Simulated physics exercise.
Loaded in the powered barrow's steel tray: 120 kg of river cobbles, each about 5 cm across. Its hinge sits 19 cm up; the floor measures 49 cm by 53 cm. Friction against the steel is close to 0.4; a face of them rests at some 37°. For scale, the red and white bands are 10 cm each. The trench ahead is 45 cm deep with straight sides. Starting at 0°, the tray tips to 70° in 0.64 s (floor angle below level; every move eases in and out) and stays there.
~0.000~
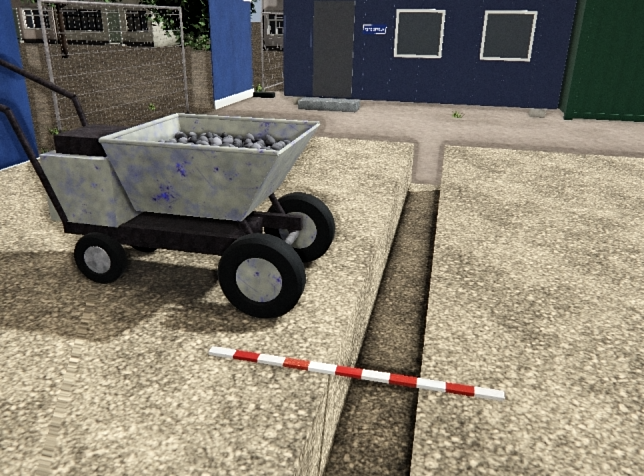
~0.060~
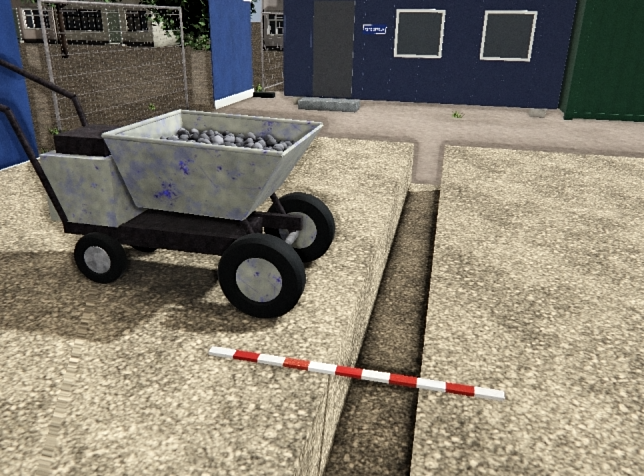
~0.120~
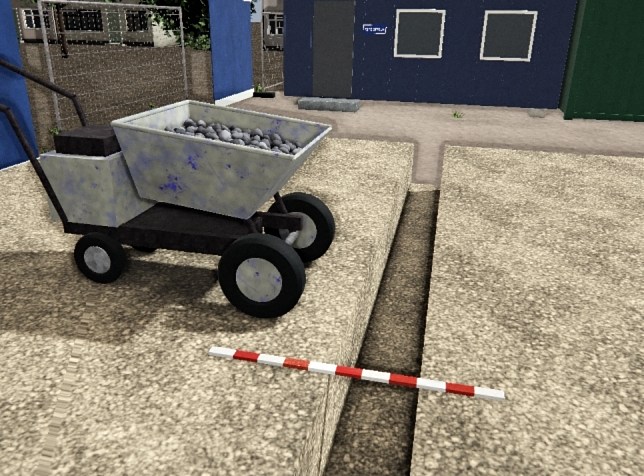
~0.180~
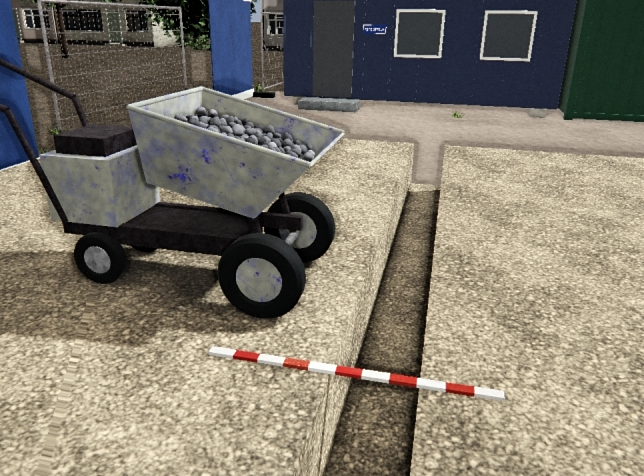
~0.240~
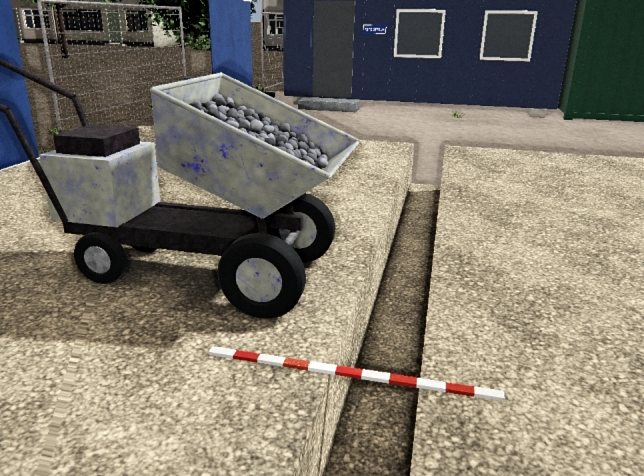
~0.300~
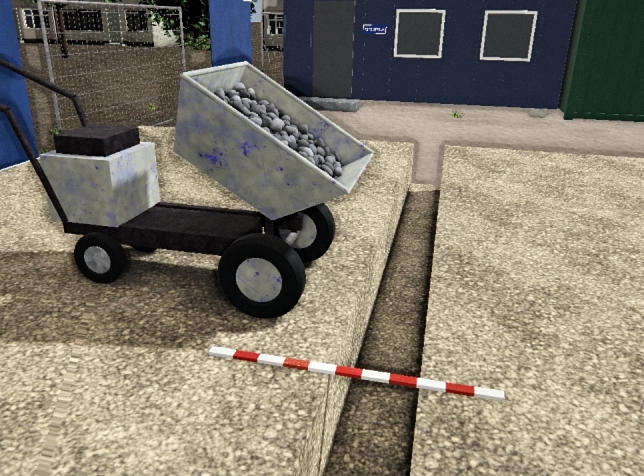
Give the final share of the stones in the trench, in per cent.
About 38 per cent.
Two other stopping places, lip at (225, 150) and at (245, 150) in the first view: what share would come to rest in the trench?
About 70 and 60 per cent.
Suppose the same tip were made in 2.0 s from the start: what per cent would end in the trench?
Then about 60 per cent.
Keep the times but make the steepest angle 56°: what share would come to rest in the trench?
In that case some 15 per cent.
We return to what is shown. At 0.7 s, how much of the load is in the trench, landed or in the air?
About 5 per cent by then.
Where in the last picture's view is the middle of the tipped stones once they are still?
Around (459, 303).
After 0.5 s the floor is at 59°; 100 % in the tray; the foremost stones are at (372, 215).
After 0.7 s the floor is at 70°; 78 % in the tray, 7 % in the trench, 15 % past the trench; the foremost stones are at (471, 295).
After 1.1 s the floor is at 70°; 29 % in the tray, 9 % in the trench, 61 % past the trench; the foremost stones are past the picture's edge.
After 3.0 s the floor is at 70°; 0 % in the tray, 38 % in the trench, 62 % past the trench; the foremost stones are past the picture's edge.
